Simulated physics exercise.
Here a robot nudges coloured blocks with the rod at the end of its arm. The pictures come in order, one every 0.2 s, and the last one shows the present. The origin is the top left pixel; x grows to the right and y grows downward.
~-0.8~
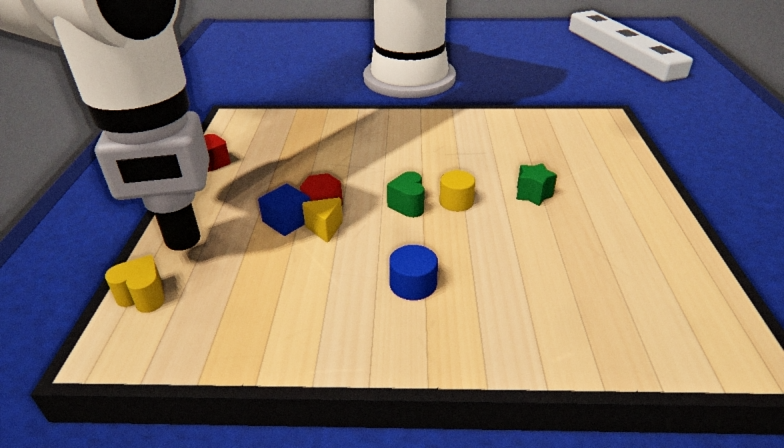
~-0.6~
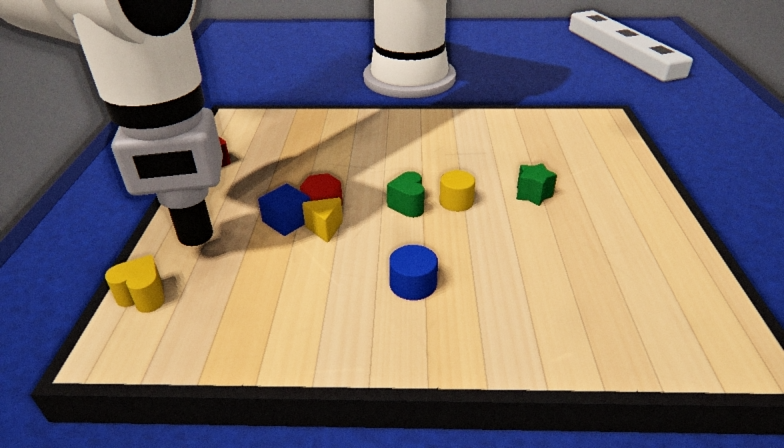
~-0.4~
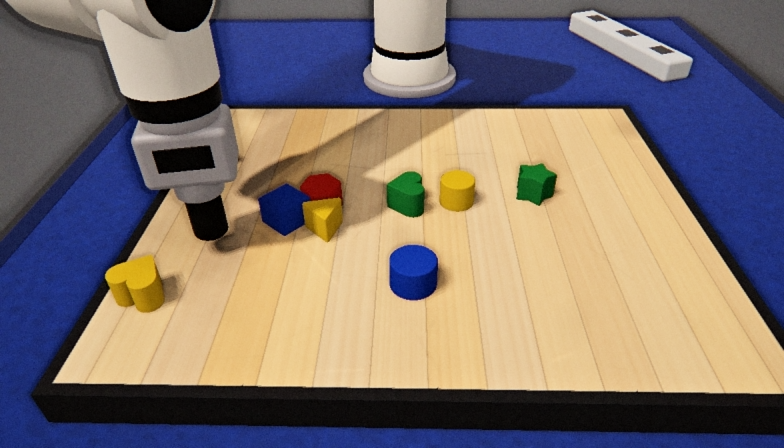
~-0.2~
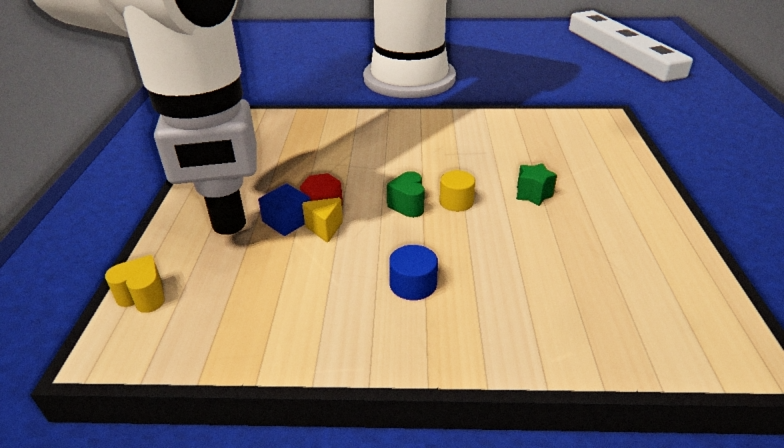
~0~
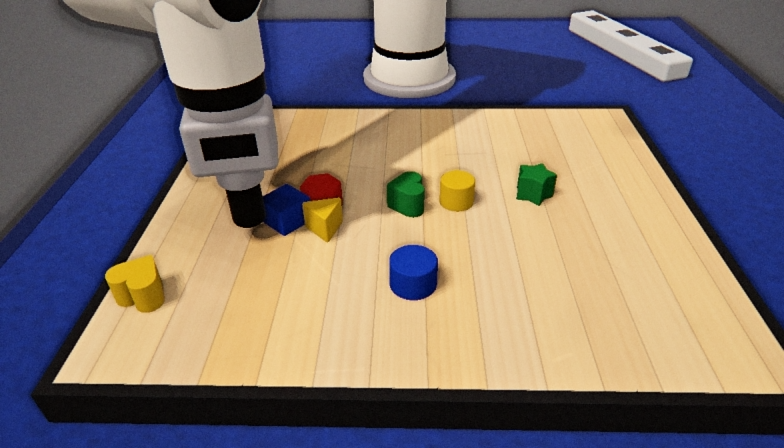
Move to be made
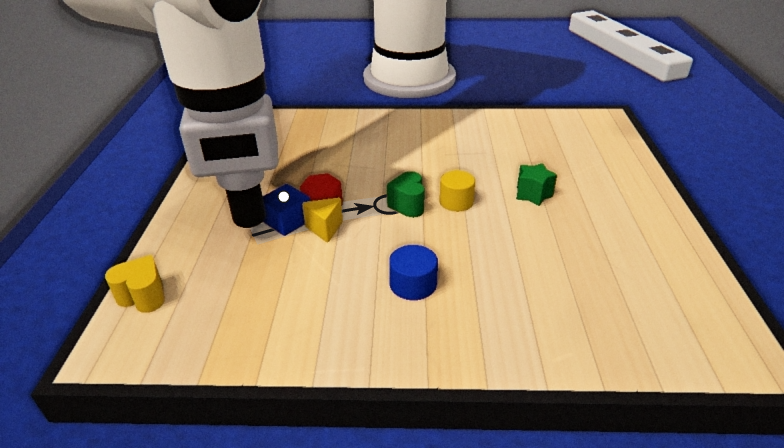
The clip shows a robot arm above a wooden board of coloured blocks, moving its rod steadily rightward from near a yellow heart-shaped block to close beside a blue block, while the visible blocks stay in place.
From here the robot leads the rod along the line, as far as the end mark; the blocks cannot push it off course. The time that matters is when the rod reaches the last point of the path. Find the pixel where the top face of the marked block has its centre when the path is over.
The middle of its top is at (390, 163).
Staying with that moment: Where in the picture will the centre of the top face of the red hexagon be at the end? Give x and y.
Most likely (391, 145).
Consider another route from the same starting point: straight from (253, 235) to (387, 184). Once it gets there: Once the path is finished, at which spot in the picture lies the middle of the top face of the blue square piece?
The middle of its upper face will lie at (411, 150).
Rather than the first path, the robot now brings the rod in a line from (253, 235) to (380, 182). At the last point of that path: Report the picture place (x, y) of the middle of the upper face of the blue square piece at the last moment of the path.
Its top centre is at about (406, 151).
Drawn move, from (253, 235) via (322, 216), ending at (390, 204); the dot is on the blue square piece.
What follows on the original path. One third of the way, rod at (299, 206); blue square piece at (325, 184); red hexagon at (353, 170); yellow triangular block at (328, 207).
Two thirds of the way, rod at (344, 195); blue square piece at (364, 171), turned 25° anticlockwise; red hexagon at (381, 155), turned 30° anticlockwise; yellow triangular block at (329, 207).
At the end, rod at (389, 189); blue square piece at (390, 163), turned 50° anticlockwise; red hexagon at (391, 145), turned 55° anticlockwise; yellow triangular block at (329, 207); green heart-shaped block at (427, 181); yellow round block still.
